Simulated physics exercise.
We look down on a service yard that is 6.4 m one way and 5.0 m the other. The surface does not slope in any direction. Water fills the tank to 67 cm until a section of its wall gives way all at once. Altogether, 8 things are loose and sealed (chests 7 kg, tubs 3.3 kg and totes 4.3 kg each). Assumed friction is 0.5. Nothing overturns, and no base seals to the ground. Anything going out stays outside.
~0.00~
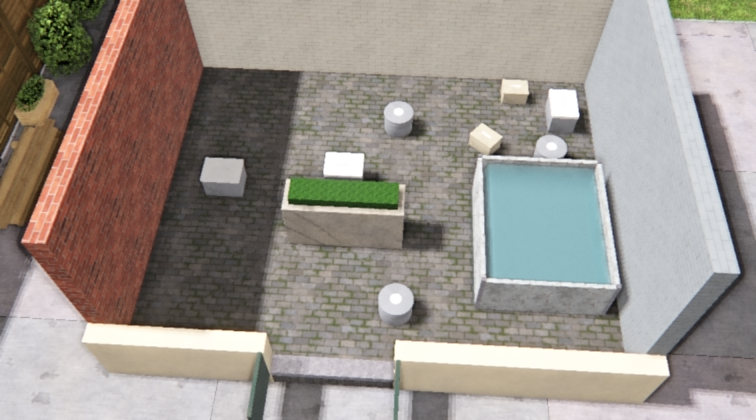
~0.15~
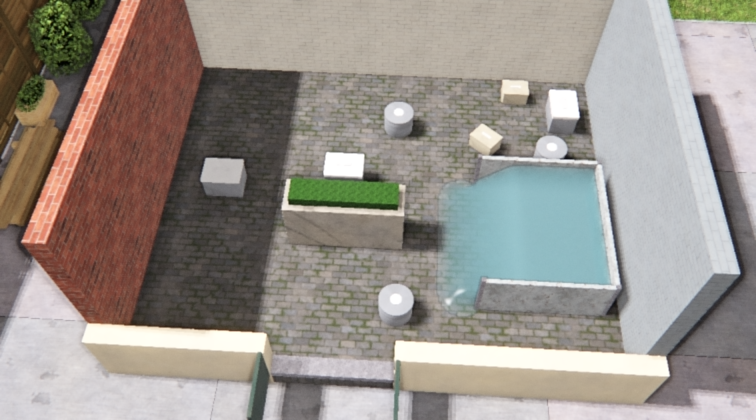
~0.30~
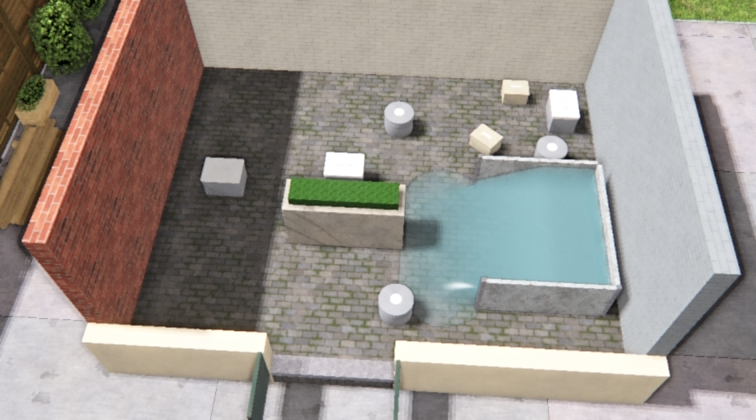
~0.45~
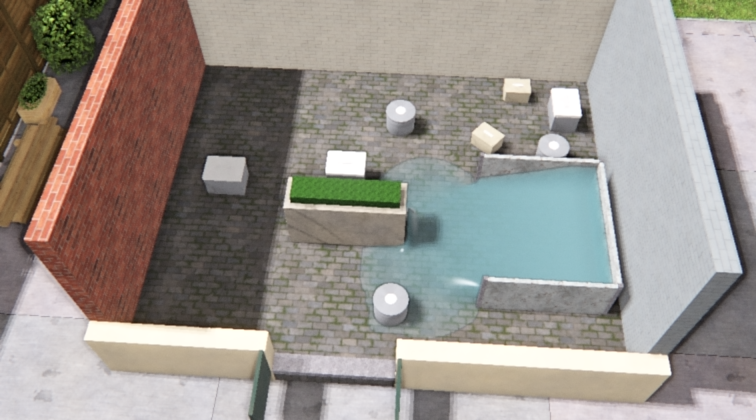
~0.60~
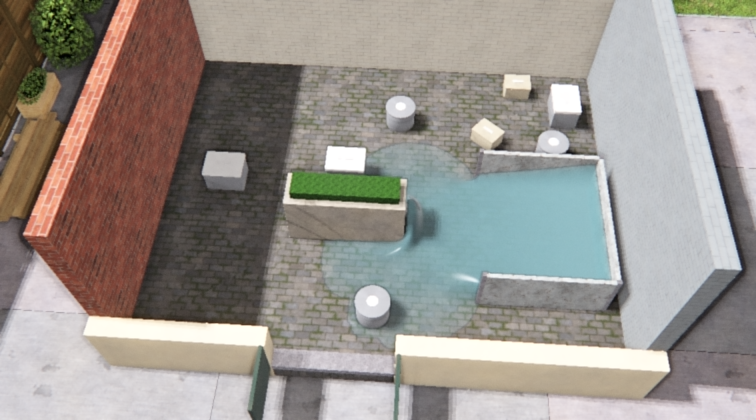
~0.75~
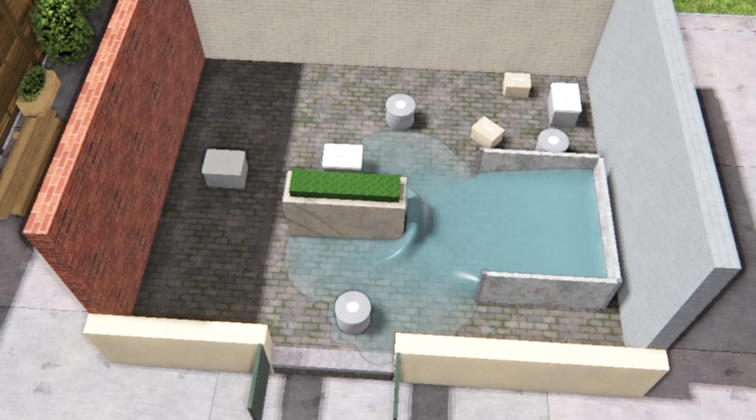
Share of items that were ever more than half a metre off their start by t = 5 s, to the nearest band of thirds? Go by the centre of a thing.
A third to two thirds of them.
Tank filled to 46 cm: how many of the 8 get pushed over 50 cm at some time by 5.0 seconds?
That would make 4 of them.
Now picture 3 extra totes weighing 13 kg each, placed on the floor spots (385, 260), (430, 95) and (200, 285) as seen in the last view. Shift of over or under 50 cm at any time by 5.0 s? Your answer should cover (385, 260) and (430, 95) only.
The first comes out beyond the limit, the second within the limit.
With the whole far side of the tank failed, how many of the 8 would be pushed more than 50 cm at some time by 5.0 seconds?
Then it comes to 7.
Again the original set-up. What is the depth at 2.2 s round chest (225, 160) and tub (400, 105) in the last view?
First about 7 cm, second about 3 cm.
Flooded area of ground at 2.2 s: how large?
That flooded area is roughly 24 m2.
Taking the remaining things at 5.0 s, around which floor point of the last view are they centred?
Centred roughly on (438, 121).
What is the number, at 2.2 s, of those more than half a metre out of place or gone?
By that point, 4.
After 1.1 s 2 of 8 are over 50 cm from their spots; 0 afloat.
After 2.2 s 4 of 8 are over 50 cm from their spots; 2 afloat.
After 3.5 s 3 of 8 are over 50 cm from their spots; 3 afloat.
After 5.0 s 4 of 8 are over 50 cm from their spots, and 4 have been at some point; 3 afloat.
